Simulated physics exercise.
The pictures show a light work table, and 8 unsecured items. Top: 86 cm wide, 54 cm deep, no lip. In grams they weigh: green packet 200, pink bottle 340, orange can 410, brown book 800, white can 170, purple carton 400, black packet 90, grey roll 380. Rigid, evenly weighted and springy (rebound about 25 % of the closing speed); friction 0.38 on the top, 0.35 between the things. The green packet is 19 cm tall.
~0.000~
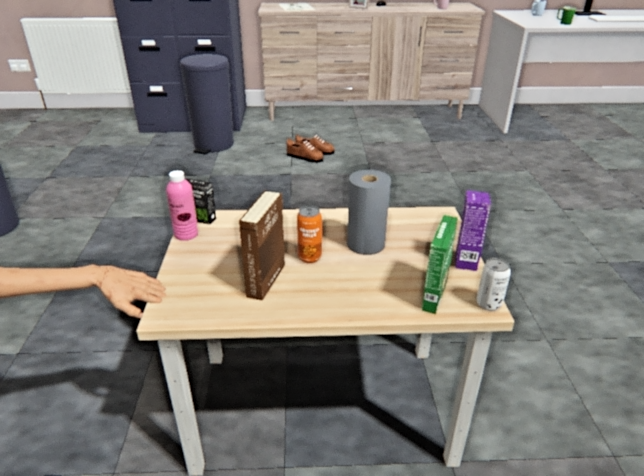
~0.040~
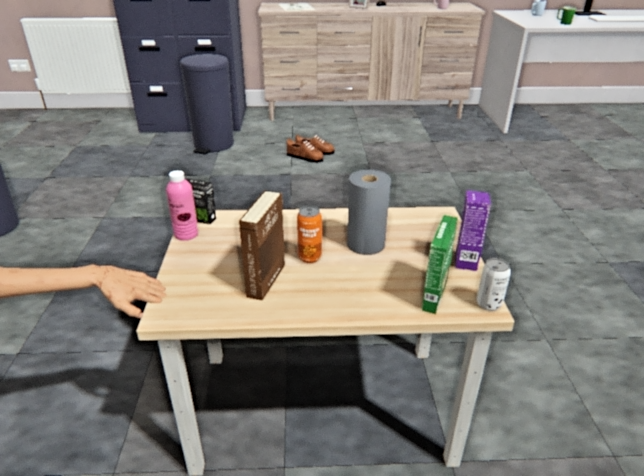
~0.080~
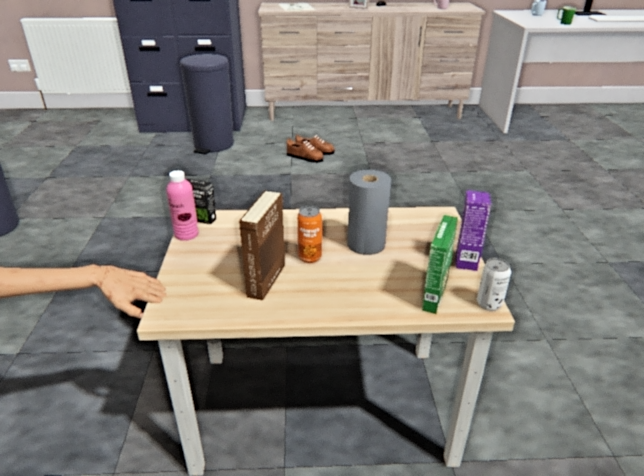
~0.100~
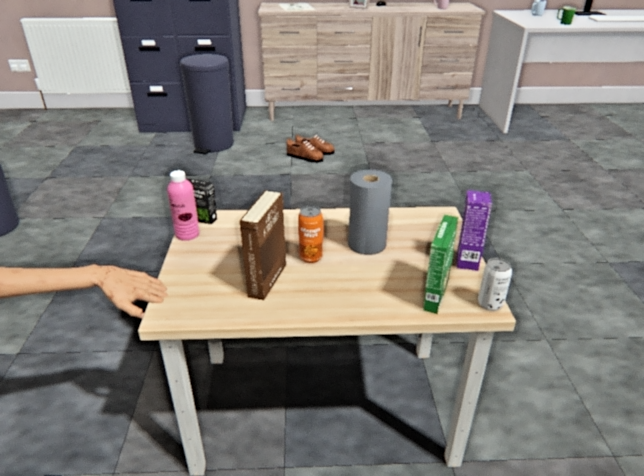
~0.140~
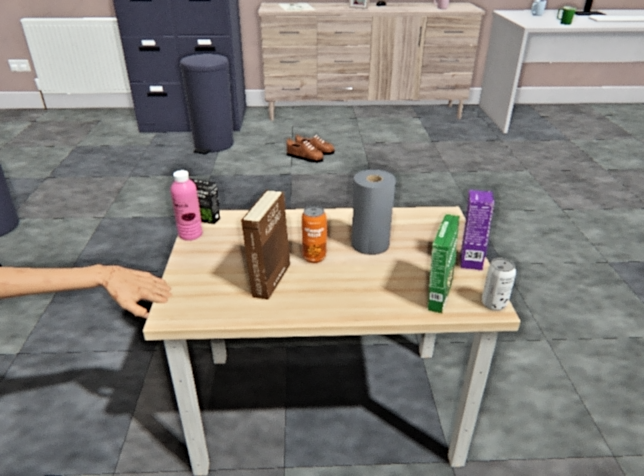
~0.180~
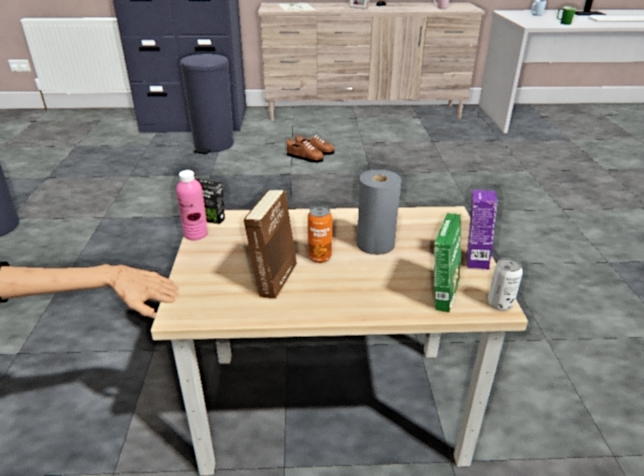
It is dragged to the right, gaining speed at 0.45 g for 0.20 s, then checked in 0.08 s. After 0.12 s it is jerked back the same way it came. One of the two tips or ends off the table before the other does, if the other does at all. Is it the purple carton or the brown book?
Of the two named, the latter: The brown book.
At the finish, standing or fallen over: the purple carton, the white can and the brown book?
The purple carton topples; the white can falls over; the brown book tips over.
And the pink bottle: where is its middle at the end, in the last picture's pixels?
Around (246, 224).
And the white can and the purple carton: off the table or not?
The white can finishes off the table; the purple carton finishes off the table.
By 0.48 s, table 12 cm from its start; brown book on its side near (300, 264); purple carton tilted 7° near (524, 228); green packet on its side.
By 0.78 s, white can and purple carton now off the table; brown book on its side near (263, 263); pink bottle on its side.
When it is over (1.4 s), off the table, white can and purple carton; lying over on the table, green packet, pink bottle and brown book; the other 3 within 5 cm of the start. End places, in pixels of the last picture, brown book near (260, 263). Purple carton went at 0.58 s; brown book went at 0.34 s.
